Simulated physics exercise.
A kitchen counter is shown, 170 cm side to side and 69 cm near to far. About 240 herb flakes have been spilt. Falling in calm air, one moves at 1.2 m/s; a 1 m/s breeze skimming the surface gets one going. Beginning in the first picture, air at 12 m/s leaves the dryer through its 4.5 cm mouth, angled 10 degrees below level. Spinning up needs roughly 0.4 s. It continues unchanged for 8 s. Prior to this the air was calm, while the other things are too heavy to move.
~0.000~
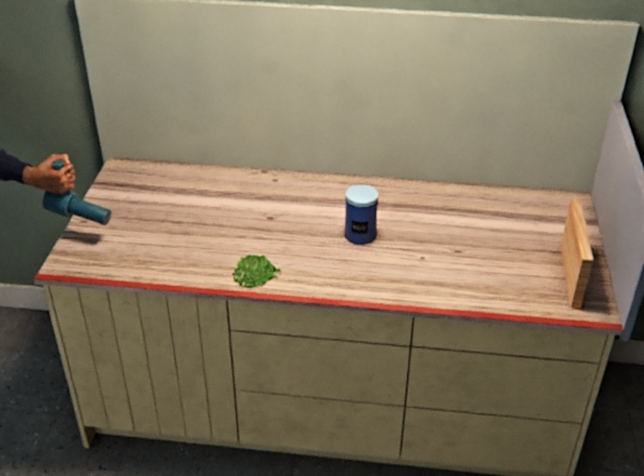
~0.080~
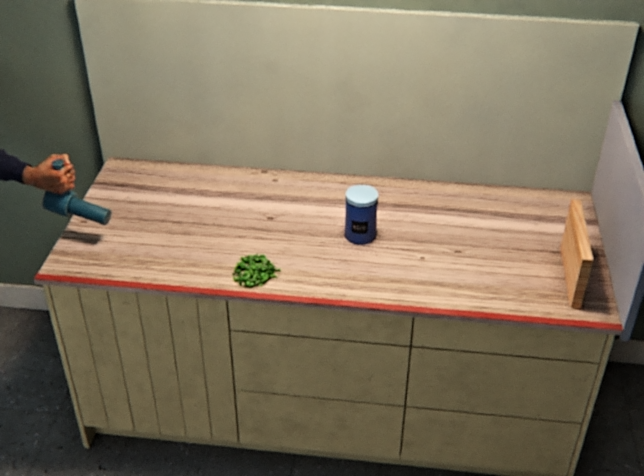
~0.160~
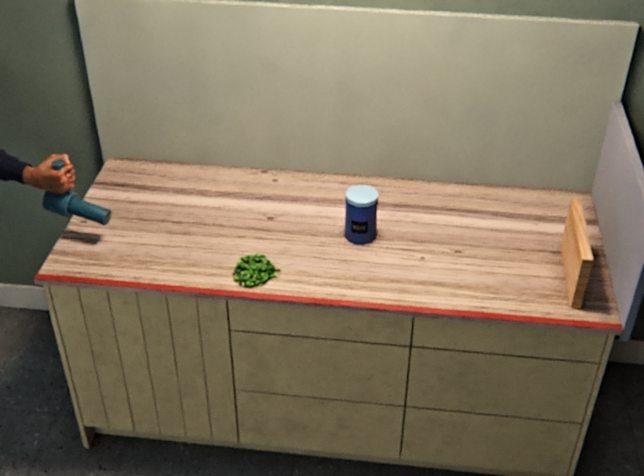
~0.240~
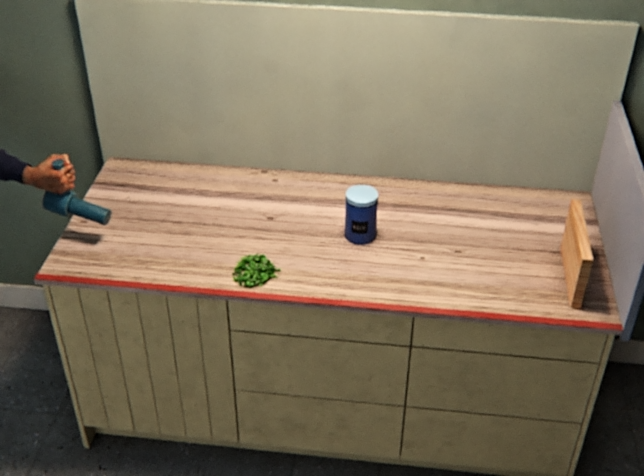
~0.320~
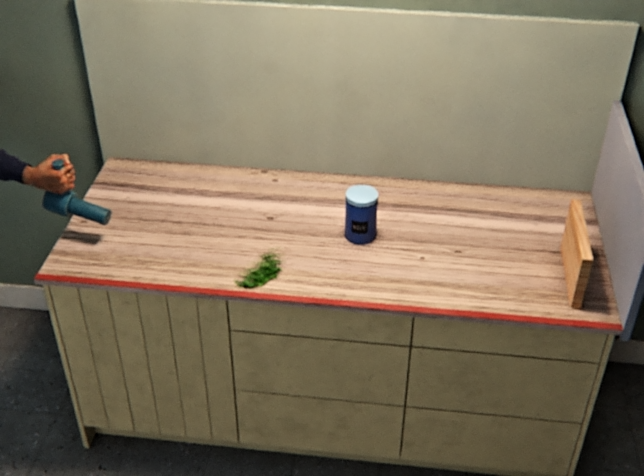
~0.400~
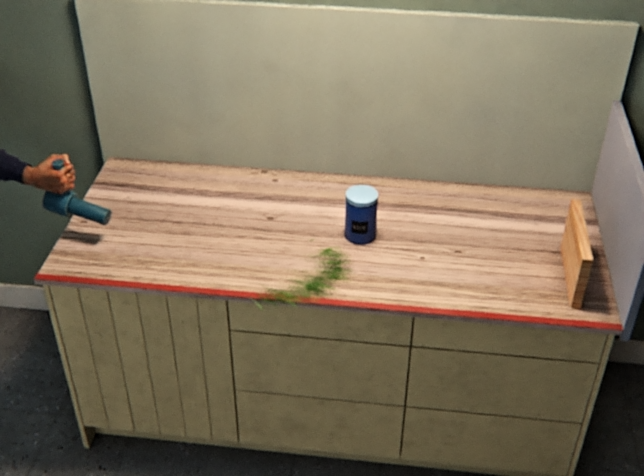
To begin with, a hand at the left holds a teal dryer over a wooden kitchen counter, and a small green heap of herb flakes lies undisturbed near the red edge, left of a blue jar. Then the flakes start shifting, and the whole heap spreads rightward in a loose streak.
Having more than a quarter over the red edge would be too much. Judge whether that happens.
That edge takes more than a quarter.
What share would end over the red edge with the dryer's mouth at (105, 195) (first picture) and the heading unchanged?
Then the share would be close to 100 percent.
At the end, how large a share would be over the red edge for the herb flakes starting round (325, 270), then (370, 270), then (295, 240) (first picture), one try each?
Going through the three spots in order, you'd get 40 percent, 25 percent and 0 percent.
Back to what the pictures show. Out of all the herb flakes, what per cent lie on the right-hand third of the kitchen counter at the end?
I'd estimate around 30 per cent.
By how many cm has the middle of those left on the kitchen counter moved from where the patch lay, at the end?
The middle ends up about 110 cm from the start.
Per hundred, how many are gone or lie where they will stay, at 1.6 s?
Near 70 %.
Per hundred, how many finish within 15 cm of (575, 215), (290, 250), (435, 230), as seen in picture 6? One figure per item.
First spot near 20 %, second near 0 %, third near 1 %.
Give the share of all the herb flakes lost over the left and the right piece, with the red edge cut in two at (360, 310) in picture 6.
Estimate: Left ~ 40 %; right ~ 30 %.
After 1.6 s the count stands so, 69 % are over the red edge; the middle of those still in play is near (557, 243).
After 2.6 s the count stands so, 70 % are over the red edge; the middle of those still in play is near (547, 216).
After 4.4 s the count stands so, 70 % are over the red edge; the middle of those still in play is near (563, 217).
After 8.0 s, at the end, 70 % are over the red edge; the middle of those still in play is near (582, 207).
